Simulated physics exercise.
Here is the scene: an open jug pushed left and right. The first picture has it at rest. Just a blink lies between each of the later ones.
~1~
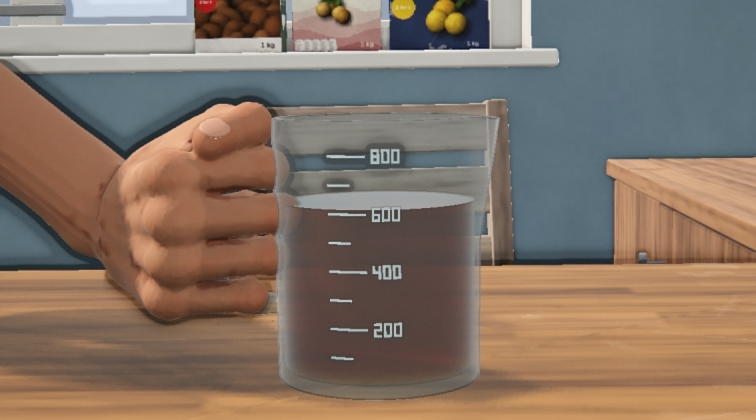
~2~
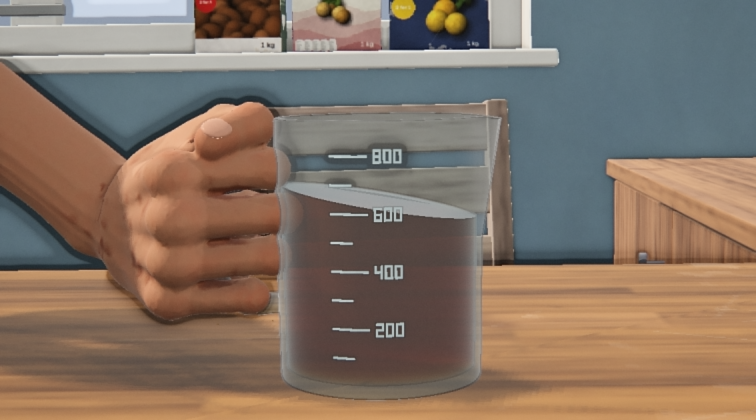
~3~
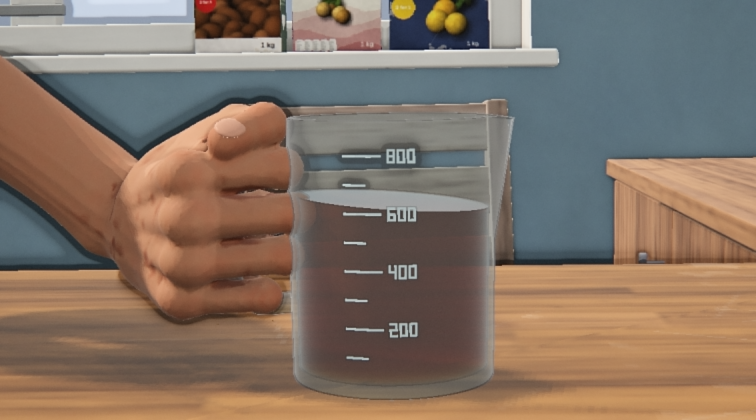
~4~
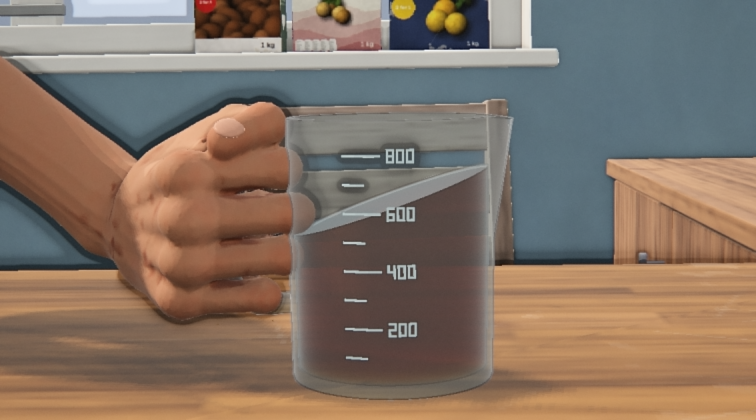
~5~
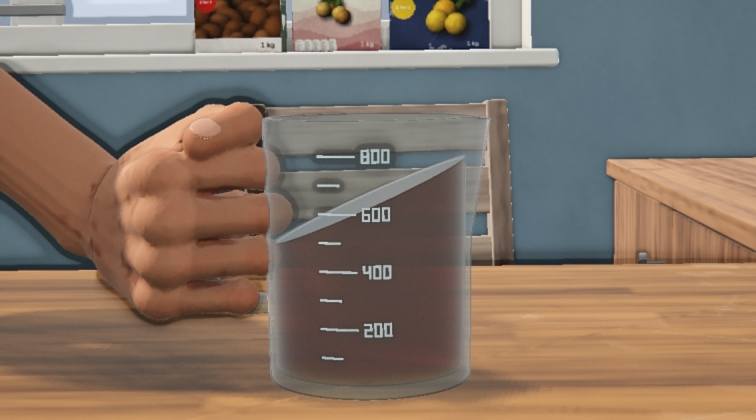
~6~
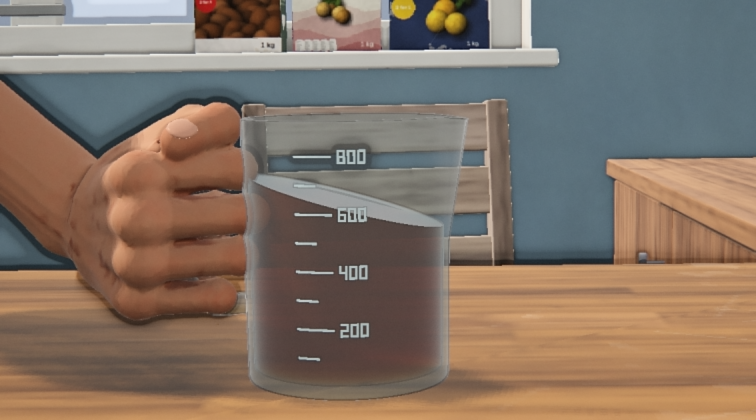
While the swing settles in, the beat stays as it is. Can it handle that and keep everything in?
Most likely there will be liquid on the outside.
Soon after, the highest wave so far goes over the rim.
In the end, the highest wave so far goes over the rim; some is on the top.
